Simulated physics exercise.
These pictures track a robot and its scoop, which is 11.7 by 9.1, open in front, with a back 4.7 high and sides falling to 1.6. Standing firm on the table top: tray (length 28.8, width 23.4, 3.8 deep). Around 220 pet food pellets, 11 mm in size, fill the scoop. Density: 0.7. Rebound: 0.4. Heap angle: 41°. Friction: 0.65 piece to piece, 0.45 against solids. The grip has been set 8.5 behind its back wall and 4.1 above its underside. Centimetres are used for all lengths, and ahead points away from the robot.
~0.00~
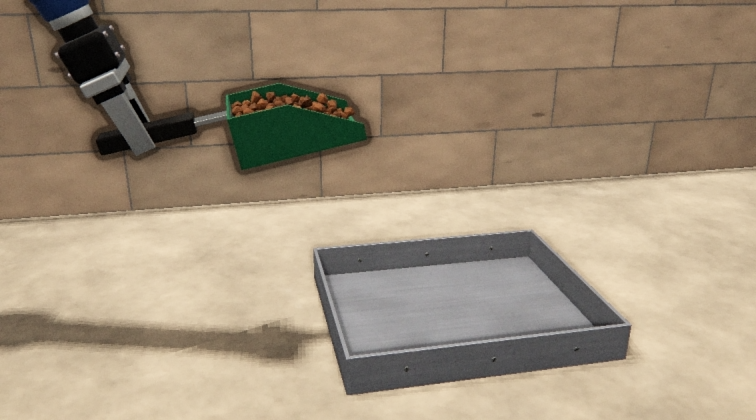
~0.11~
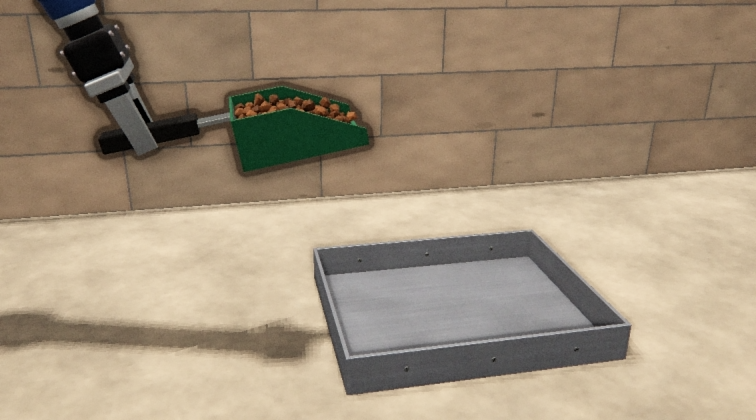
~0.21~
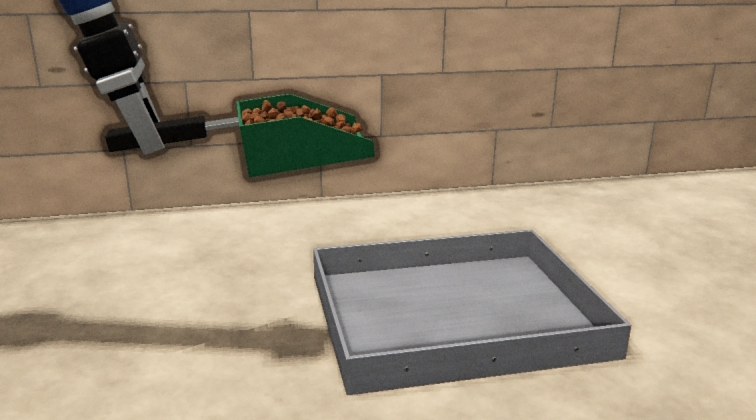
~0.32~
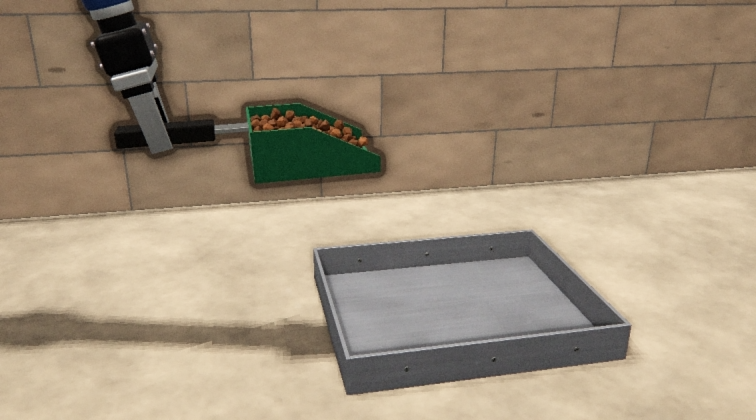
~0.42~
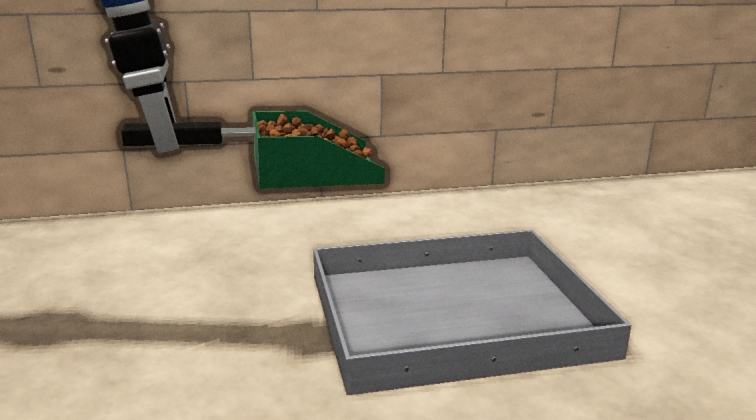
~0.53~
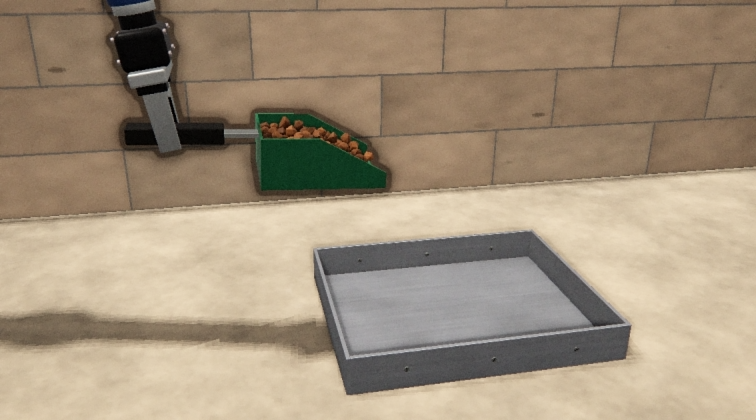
The clip opens with a robot arm holding a green scoop heaped with small brown pellets, tilted slightly back, above and to the left of an empty gray tray. The arm lowers the scoop a little and shifts it slightly right while gradually tipping its open front from slightly raised to slightly downward.
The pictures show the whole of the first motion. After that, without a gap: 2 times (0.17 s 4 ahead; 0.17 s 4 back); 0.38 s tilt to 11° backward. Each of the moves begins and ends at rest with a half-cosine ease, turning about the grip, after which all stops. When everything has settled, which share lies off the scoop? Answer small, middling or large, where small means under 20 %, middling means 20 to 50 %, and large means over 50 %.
Middling.
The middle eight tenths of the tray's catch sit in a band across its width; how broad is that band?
Ignoring a tenth on either side, it spans close to 10 cm of the tray.
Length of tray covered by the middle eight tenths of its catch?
It spans some 14 centimetres.
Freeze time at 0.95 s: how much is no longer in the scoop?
10 %.
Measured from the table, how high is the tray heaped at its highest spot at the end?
Some 1.5 cm up.
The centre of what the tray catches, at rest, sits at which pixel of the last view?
Around pixel (417, 311).
By 0.95 s, tilted 3° forward, highest piece 23 above the table; 196 on the scoop, 17 in the tray, 7 in flight or on a rim.
By 1.38 s, tilted 3° backward, highest piece 23 above the table; 156 on the scoop, 61 in the tray, 3 in flight or on a rim.
By 1.79 s, tilted 11° backward, highest piece 25 above the table; 156 on the scoop, 64 in the tray.
By 2.84 s, tilted 11° backward, highest piece 25 above the table; 156 on the scoop, 64 in the tray.
Final count, 156 on the scoop, 64 in the tray. That is 29 % off the scoop.
